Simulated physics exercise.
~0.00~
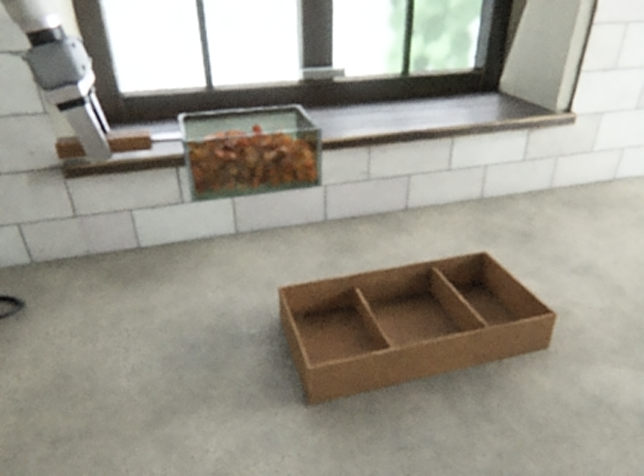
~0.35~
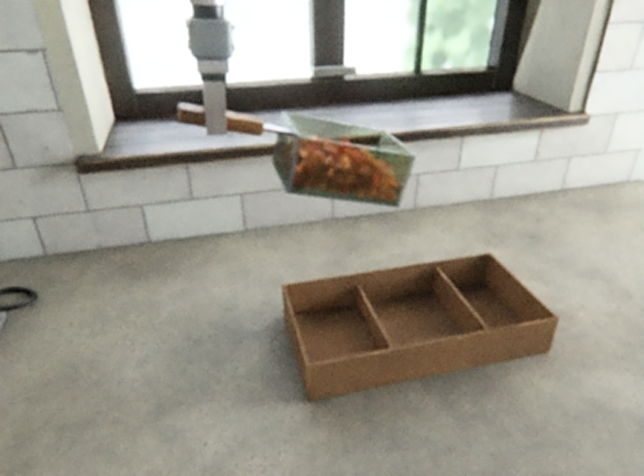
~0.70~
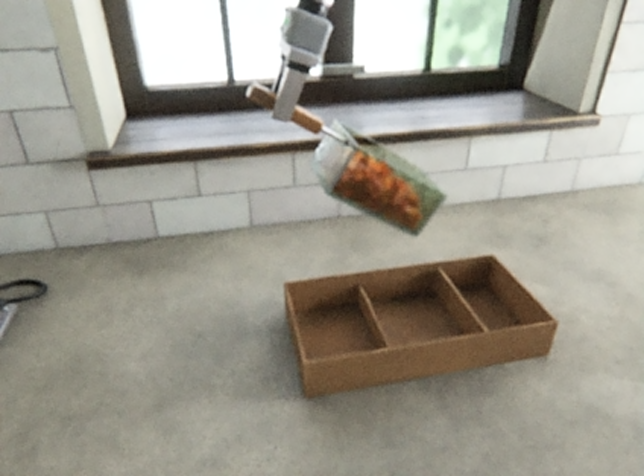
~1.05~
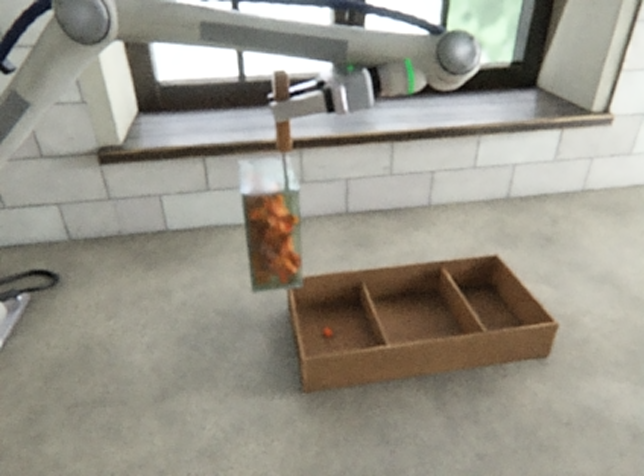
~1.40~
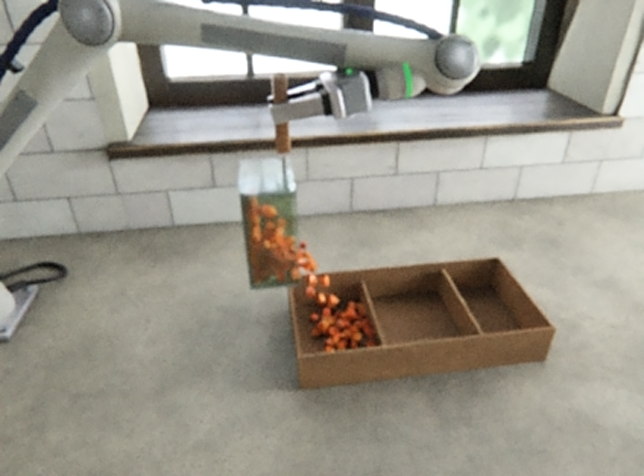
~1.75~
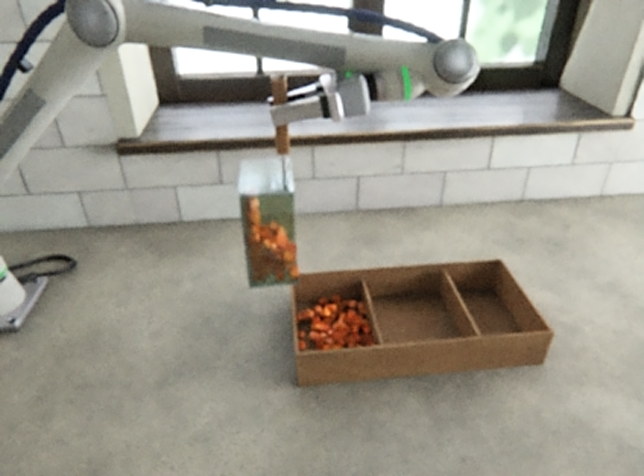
The clip opens with a robot arm holding a clear box of small orange pieces by its brown handle near a window, above a grey surface where a brown tray with three compartments rests. The arm carries the box to the right and tips it forward, its far end dipping towards the tray. It then moves back left as the box swings fully upright beside the tray, and one piece lands in the left compartment. More pieces tumble out and heap up there. Finally, the box hangs still, partly full, with the other two compartments empty.
